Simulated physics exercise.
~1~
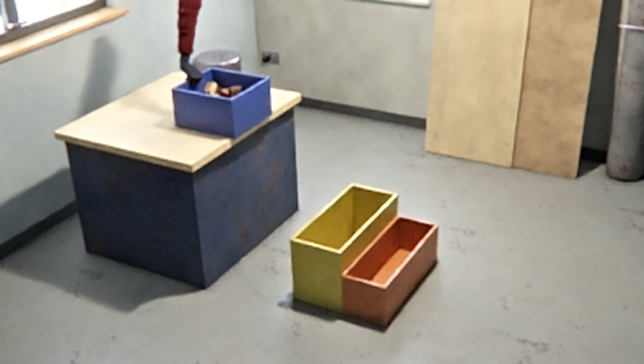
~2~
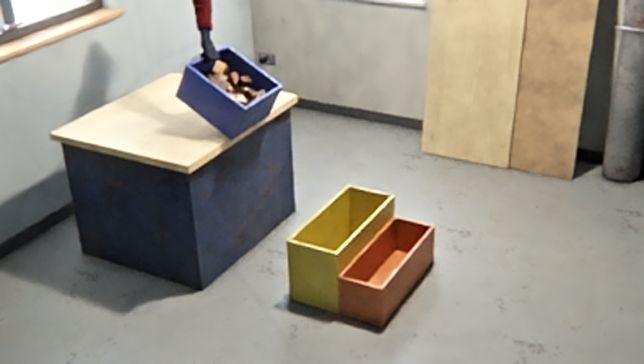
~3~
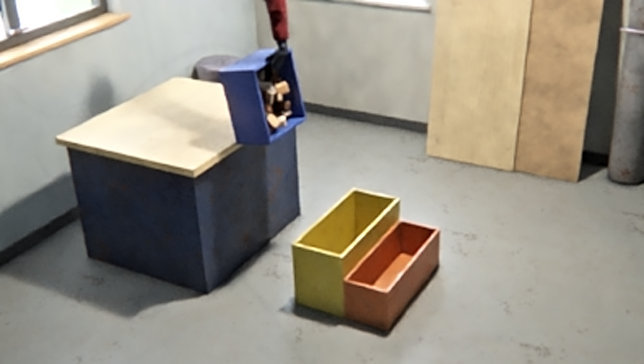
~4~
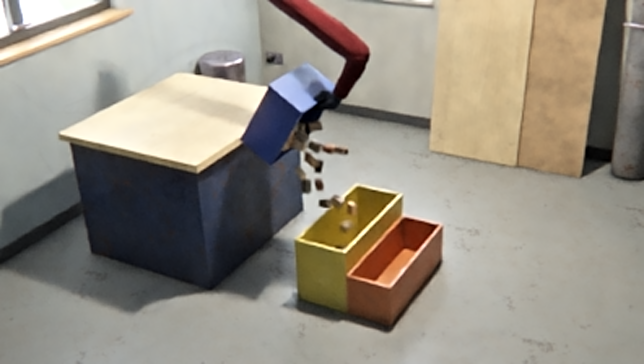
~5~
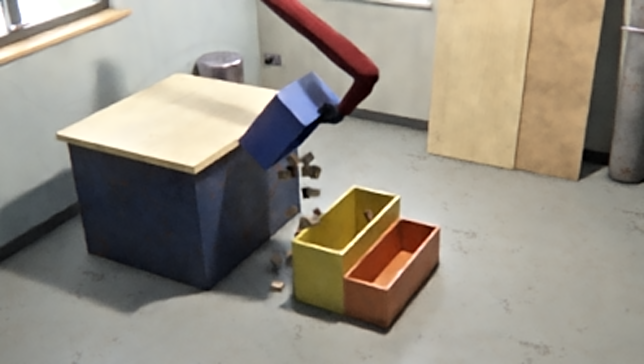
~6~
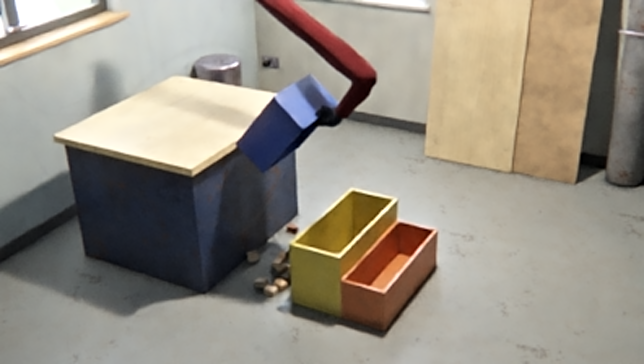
A red arm tips wooden blocks from a blue tote, and many land beside the yellow tub.
